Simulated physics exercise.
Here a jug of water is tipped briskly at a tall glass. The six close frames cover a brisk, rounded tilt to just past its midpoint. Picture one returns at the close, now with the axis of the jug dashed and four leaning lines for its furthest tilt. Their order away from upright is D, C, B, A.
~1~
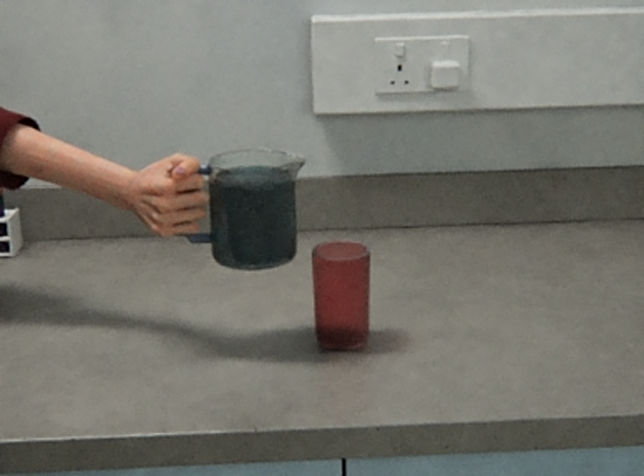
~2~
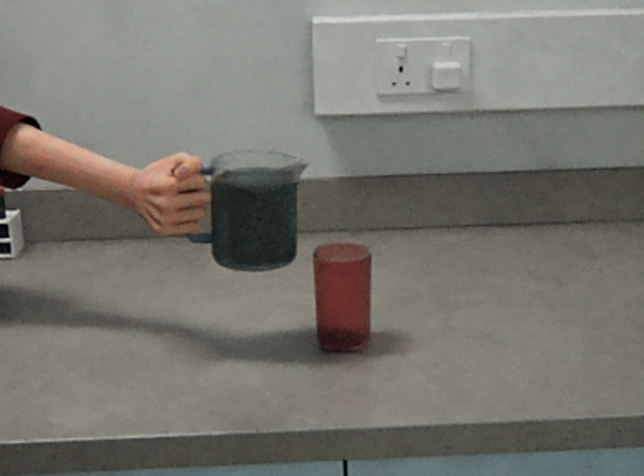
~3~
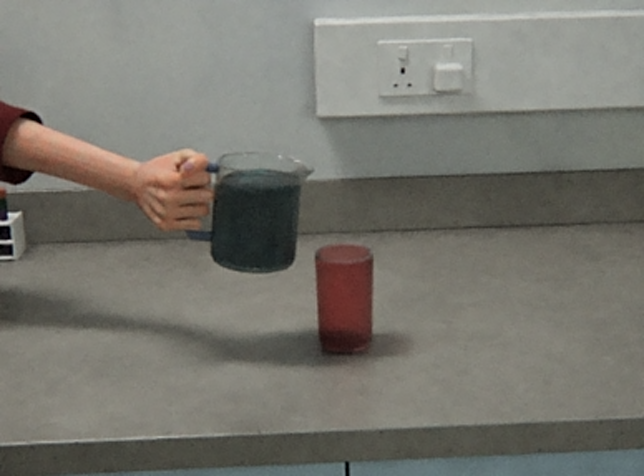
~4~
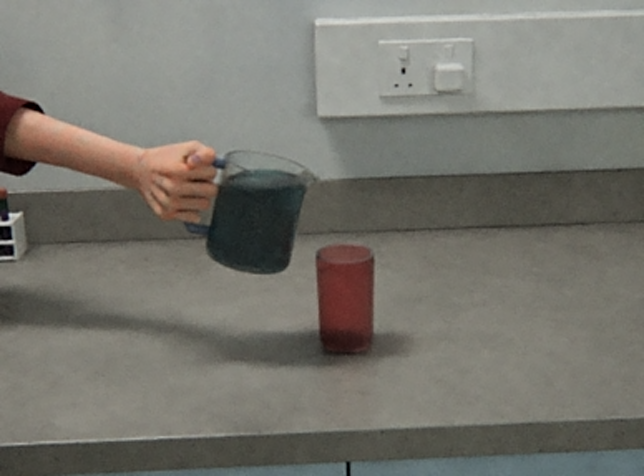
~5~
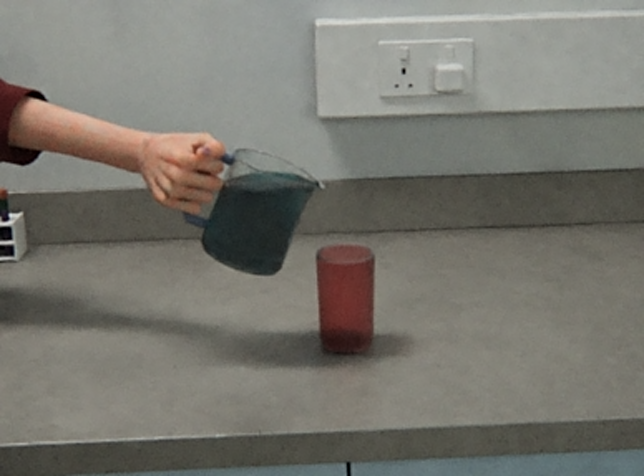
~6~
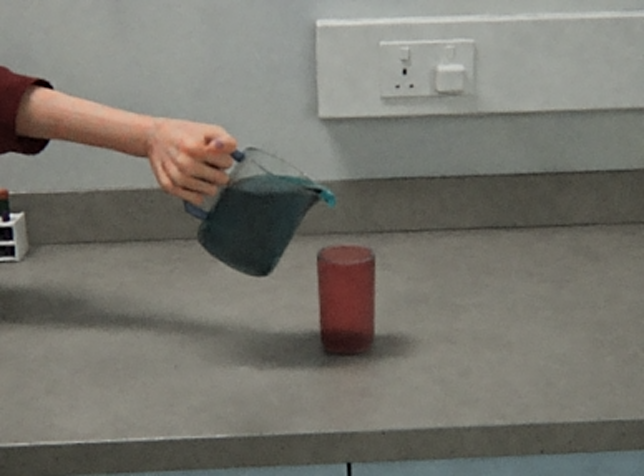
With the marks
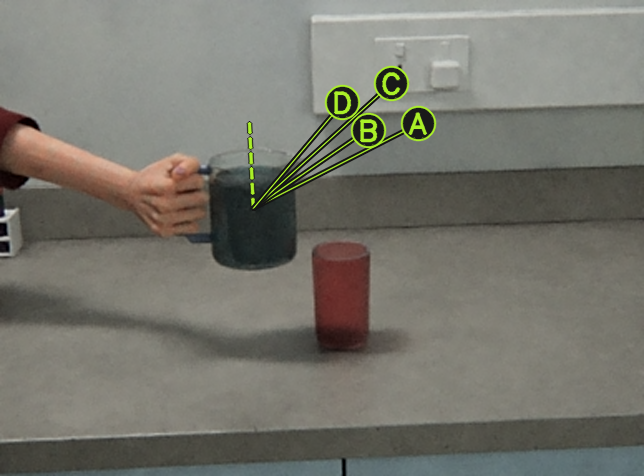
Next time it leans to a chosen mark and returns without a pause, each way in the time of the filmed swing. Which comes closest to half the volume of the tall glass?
Mark C does it best.
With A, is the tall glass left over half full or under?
Over.
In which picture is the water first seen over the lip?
In picture 6.
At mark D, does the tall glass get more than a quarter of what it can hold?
Yes, clearly.
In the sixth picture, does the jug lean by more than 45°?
No, it does not.
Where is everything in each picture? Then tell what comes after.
In the first frame, upright, lip at (304, 161); rim of the tall glass round (341, 249); nothing has left yet.
In the second frame, upright, lip at (307, 163); nothing has left yet.
In the third frame, tipped about 6°, lip at (313, 169); nothing has left yet.
In the fourth frame, tipped about 14°, lip at (318, 177); nothing has left yet.
In the fifth frame, tipped about 22°, lip at (323, 186); nothing has left yet.
In the sixth frame, tipped about 31°, lip at (327, 197); water is over the lip, down to (331, 203).
In lime, A at (403, 131); B at (353, 139); C at (378, 95); D at (331, 115).
Choosing A, the tall glass ends with about 93 % of what it can hold.
Choosing B, the tall glass ends with about 70 % of what it can hold.
Choosing C, the tall glass ends with about 49 % of what it can hold.
Choosing D, the tall glass ends with about 32 % of what it can hold.
